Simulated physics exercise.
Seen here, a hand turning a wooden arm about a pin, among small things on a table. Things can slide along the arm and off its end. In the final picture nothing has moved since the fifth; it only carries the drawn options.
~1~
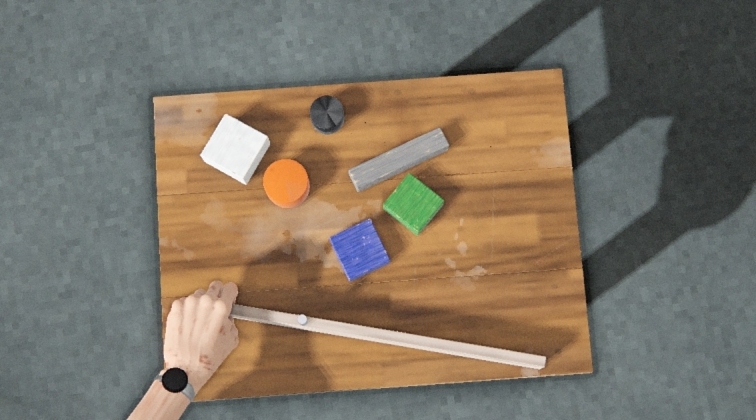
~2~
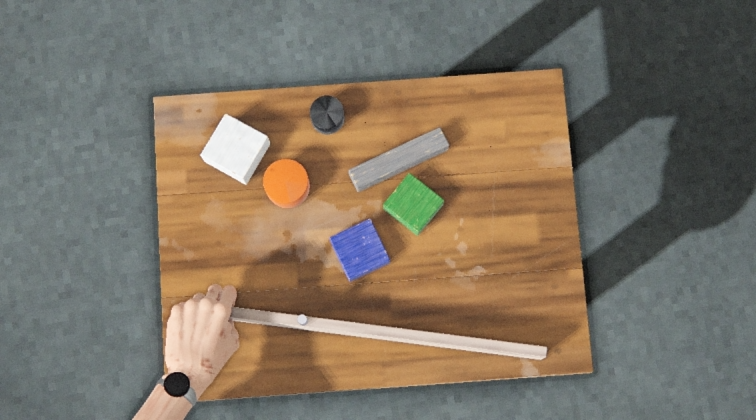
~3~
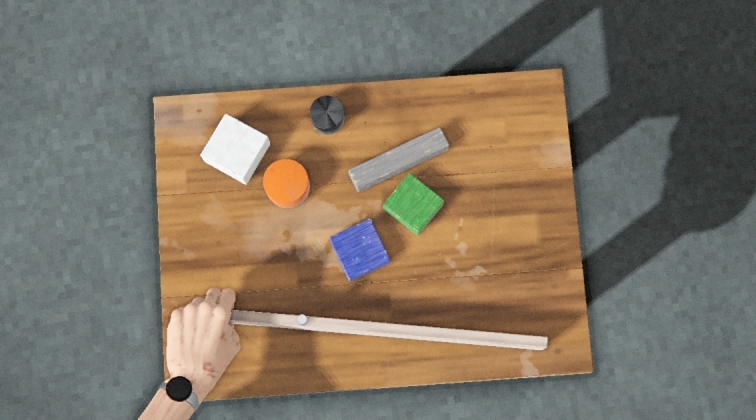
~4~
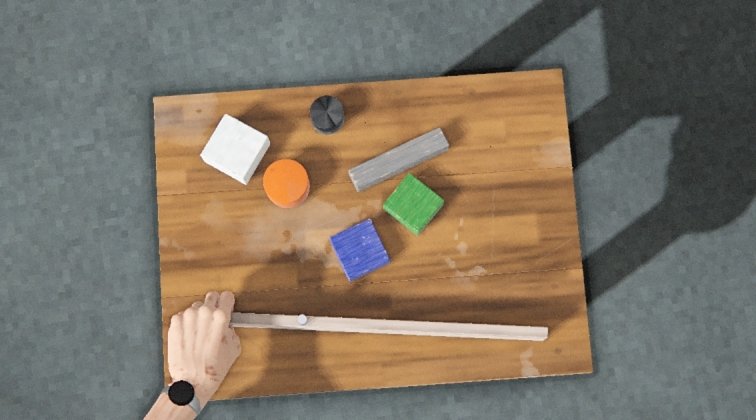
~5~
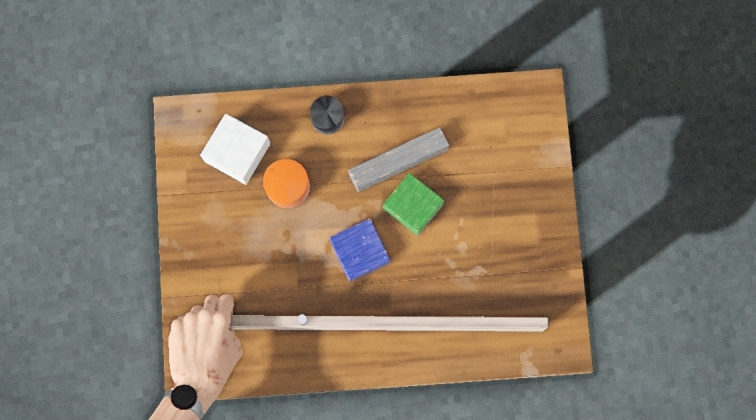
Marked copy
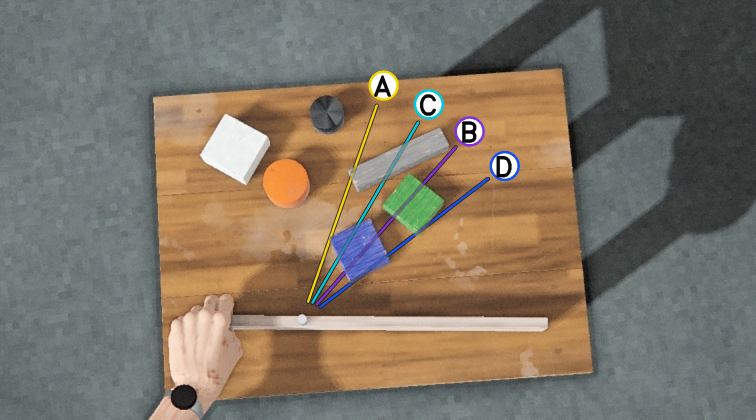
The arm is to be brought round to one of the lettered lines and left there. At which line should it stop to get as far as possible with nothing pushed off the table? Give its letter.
A.
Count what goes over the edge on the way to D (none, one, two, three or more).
In all, none.
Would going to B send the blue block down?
No.
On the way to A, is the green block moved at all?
By then, yes.
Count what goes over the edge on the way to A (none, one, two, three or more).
The count is none.
On the marked copy, A at (343, 202); B at (387, 225); C at (366, 211); D at (405, 242).
Taking A. A third of the way, arm (417, 266); black tin (327, 115); white block (236, 149).
Two thirds of the way, arm (381, 223); grey bar (376, 138); green block (384, 179).
When it is over, arm (345, 203); black tin (312, 95); grey bar (334, 115); nothing has fallen.
As for the rest, B is safe but short; C is safe but short; D is safe but short.
